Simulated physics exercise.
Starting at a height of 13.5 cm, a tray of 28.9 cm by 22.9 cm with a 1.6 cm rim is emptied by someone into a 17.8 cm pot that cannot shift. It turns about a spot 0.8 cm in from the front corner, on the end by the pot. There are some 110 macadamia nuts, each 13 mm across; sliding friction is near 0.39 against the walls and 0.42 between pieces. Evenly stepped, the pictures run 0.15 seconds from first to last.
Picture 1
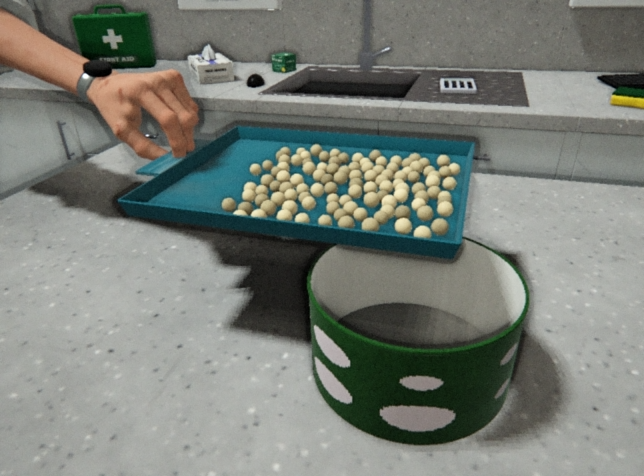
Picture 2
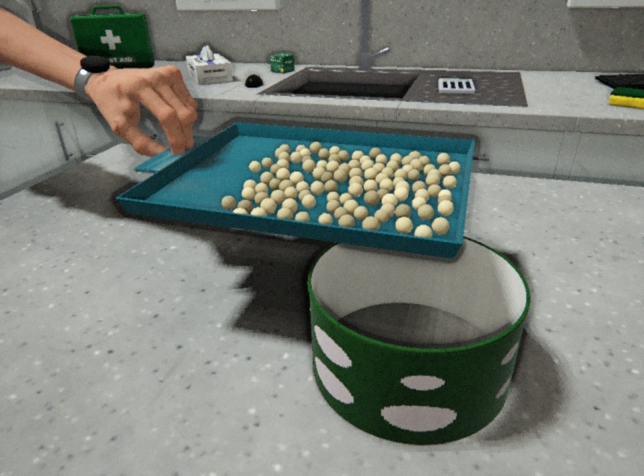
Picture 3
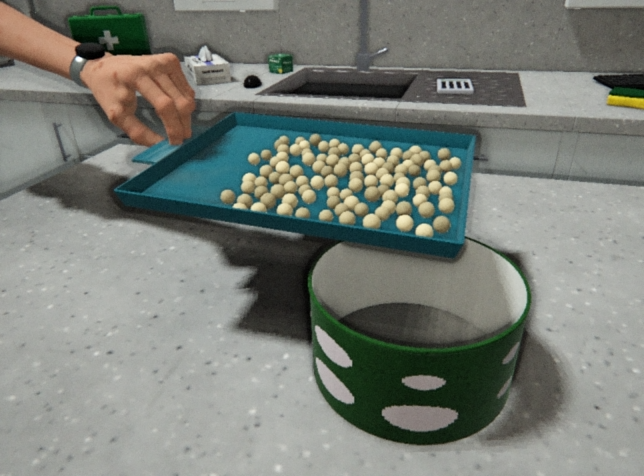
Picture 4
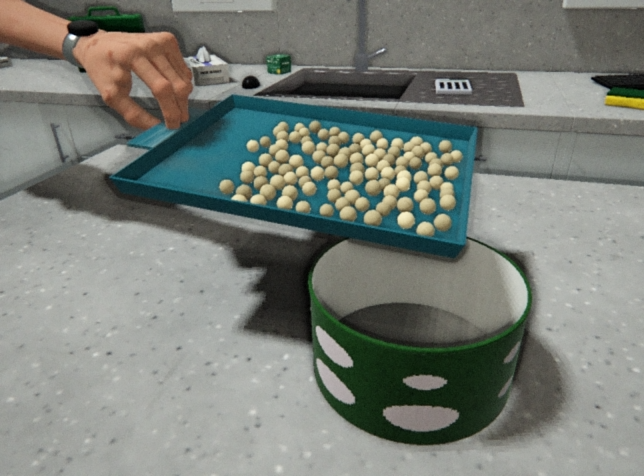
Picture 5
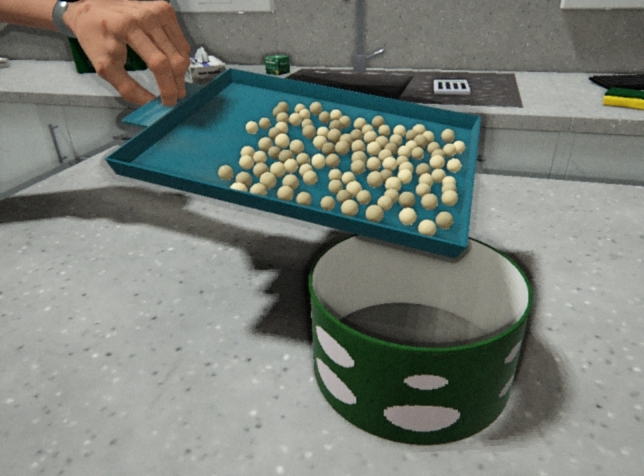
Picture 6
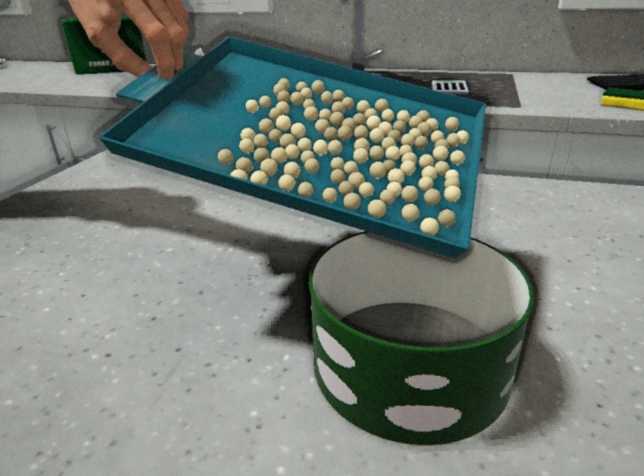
The clip shows a hand at the left end of a blue tray of small, pale round nuts, raising that end slowly at first, then more steeply, while the right end stays above a green pot with white spots.
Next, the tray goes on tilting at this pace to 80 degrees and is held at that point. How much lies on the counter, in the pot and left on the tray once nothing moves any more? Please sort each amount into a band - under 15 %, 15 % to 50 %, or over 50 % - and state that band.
Counter: Over 50 %; pot: 15 % to 50 %; left on the tray: Under 15 %.
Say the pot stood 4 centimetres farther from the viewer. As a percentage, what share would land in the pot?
Roughly 0 per cent.
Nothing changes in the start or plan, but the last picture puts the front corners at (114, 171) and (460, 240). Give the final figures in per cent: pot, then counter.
Pot 65 % / counter 30 %.
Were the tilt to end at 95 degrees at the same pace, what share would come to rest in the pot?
35 per cent.
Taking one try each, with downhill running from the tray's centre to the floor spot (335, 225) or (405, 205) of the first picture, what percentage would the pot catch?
About 35 per cent on the first try and 30 per cent on the second.
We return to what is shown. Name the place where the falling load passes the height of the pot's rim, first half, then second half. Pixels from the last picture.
Near (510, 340) at first, near (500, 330) afterwards.
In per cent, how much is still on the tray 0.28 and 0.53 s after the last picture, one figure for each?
About 100, 10.
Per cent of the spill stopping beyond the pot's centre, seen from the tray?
100 per cent.
Then, 0.17 s after the last picture, tilt 51 degrees; the tray holds 100 %, the pot 0 %.
Then, 0.28 s after the last picture, tilt 72 degrees; the tray holds 100 %, the pot 0 %.
Then, 0.53 s after the last picture, tilt 80 degrees; the tray holds 10 %, the pot 30 %.
In the end, counter 60 %, pot 40 %, tray 5 %.
